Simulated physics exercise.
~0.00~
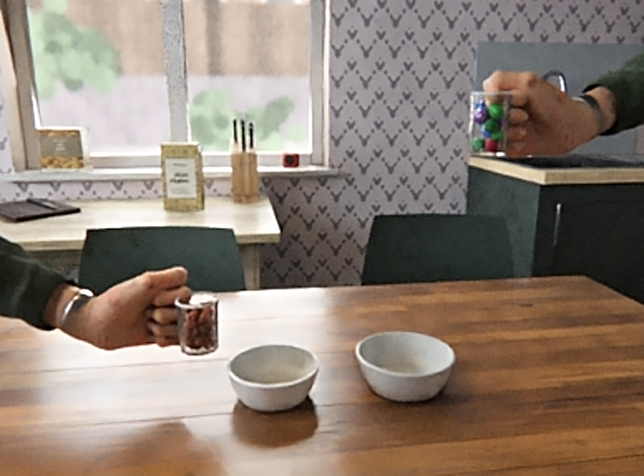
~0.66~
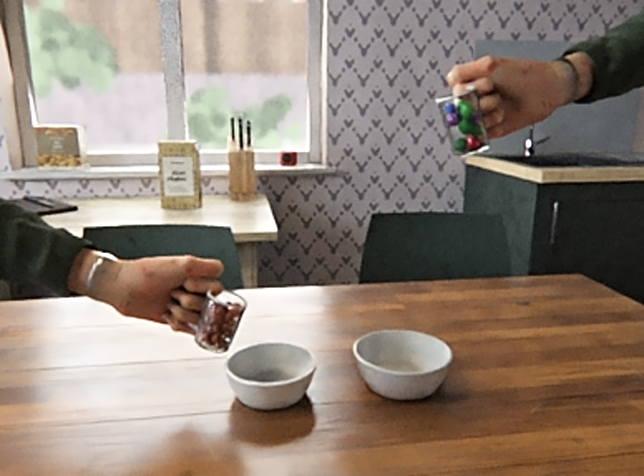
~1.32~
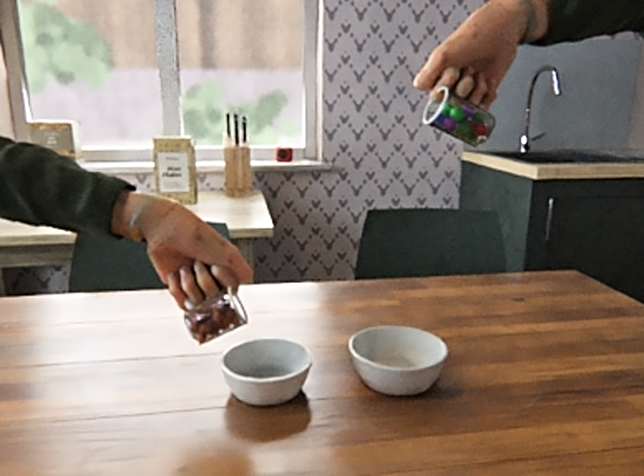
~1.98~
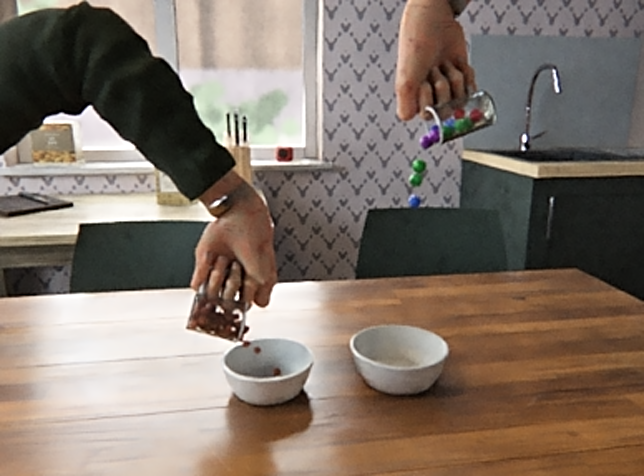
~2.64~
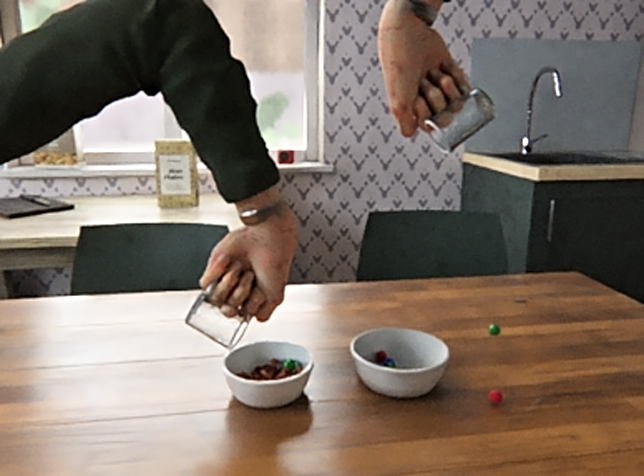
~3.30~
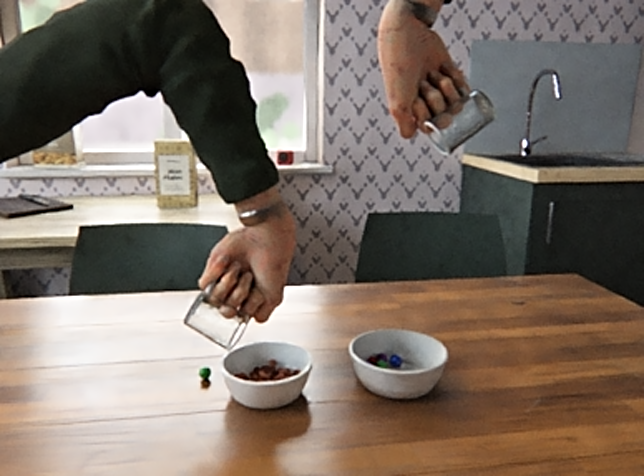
We see two hands tip glass cups over white bowls on a wooden table, the left held low and the right high. The small reddish pieces settle in the left bowl, while some of the colourful balls land in the right bowl and others scatter outside it.
